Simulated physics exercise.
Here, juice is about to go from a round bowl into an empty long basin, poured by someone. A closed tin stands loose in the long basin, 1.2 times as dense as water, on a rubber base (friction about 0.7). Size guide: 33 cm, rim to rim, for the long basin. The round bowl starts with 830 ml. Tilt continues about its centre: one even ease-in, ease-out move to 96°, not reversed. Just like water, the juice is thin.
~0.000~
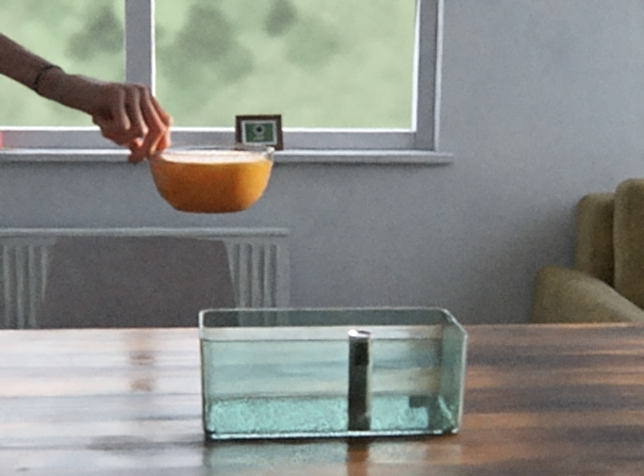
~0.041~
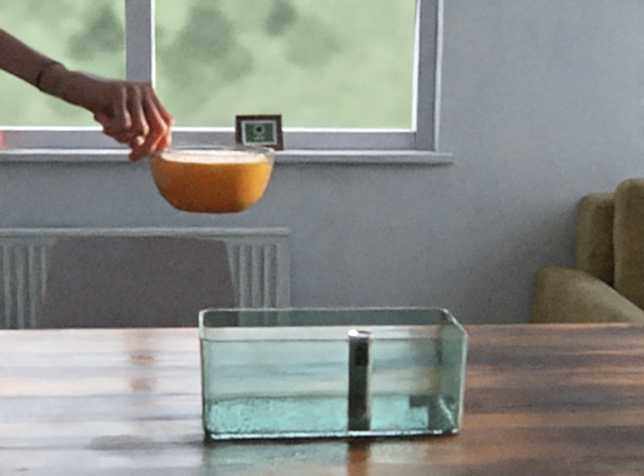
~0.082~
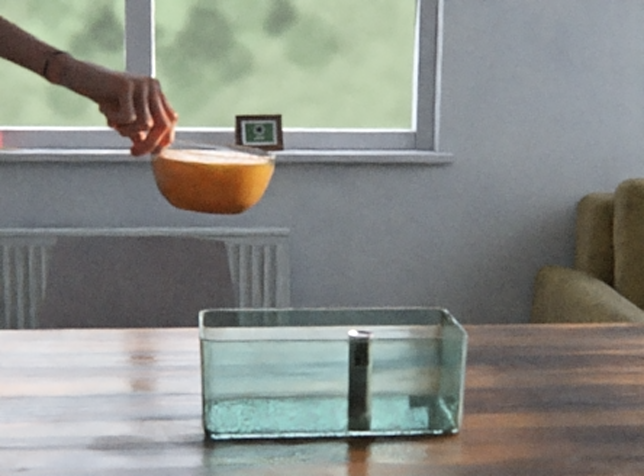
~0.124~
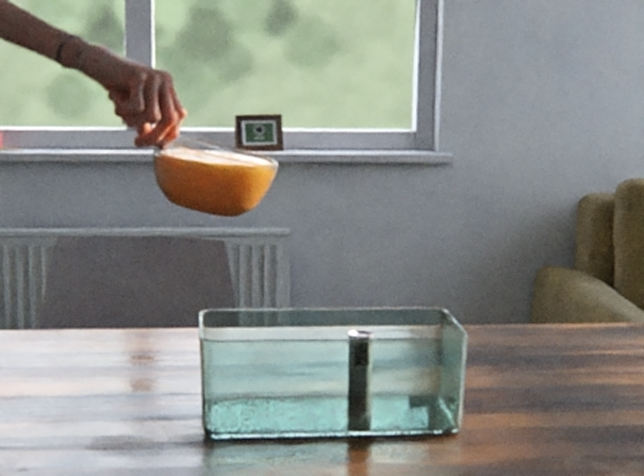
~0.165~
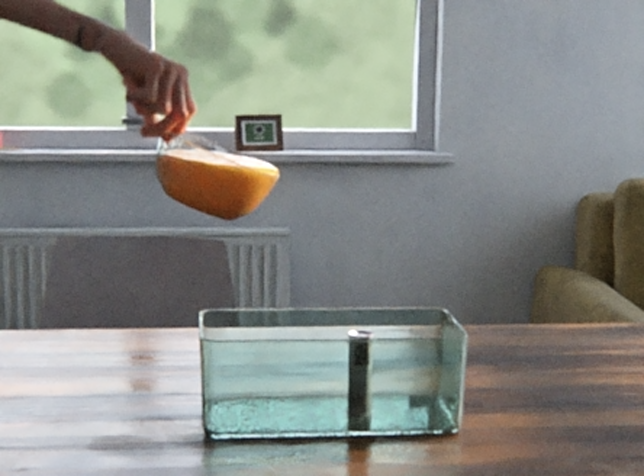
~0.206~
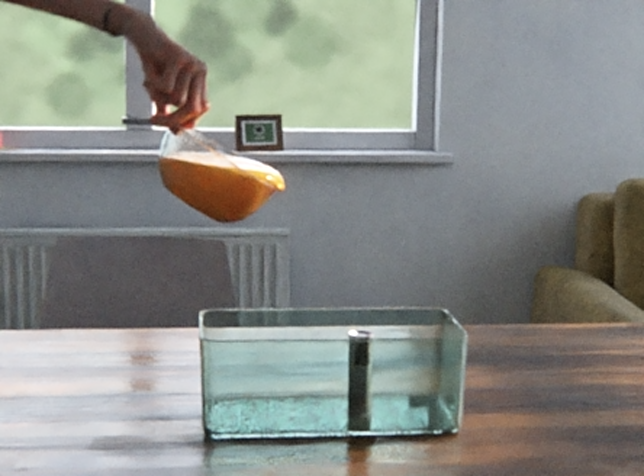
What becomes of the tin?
It is going to fail.
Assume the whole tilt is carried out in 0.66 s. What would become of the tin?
So the tin will hold steady.
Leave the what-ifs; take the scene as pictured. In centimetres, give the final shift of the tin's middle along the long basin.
Shift of tin centre: Approx. 6.0 cm.
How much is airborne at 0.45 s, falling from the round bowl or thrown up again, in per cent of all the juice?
Estimate: About 60 % of all of it.
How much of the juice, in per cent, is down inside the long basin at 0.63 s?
I'd say roughly 88 in a hundred of it.
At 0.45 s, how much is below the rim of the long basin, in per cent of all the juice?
At that time the basin holds about 20 per cent of the liquid.
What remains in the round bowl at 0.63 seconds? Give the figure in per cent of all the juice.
About 3 % is still there.
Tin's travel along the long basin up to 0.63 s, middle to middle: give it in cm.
Its middle sits about 2 cm from the start.
By 0.45 s the tilt is 92° and 20 per cent is still to pour; the tin stands where it began.
By 0.63 s the tilt is 96° and 3 per cent is still to pour; the tin leans 5°.
By 0.82 s the tilt is 96° and 0 per cent is still to pour; the tin leans 9°.
By 1.02 s the tilt is 96° and 0 per cent is still to pour; the tin leans 34°.
At rest the tin lies on its side.
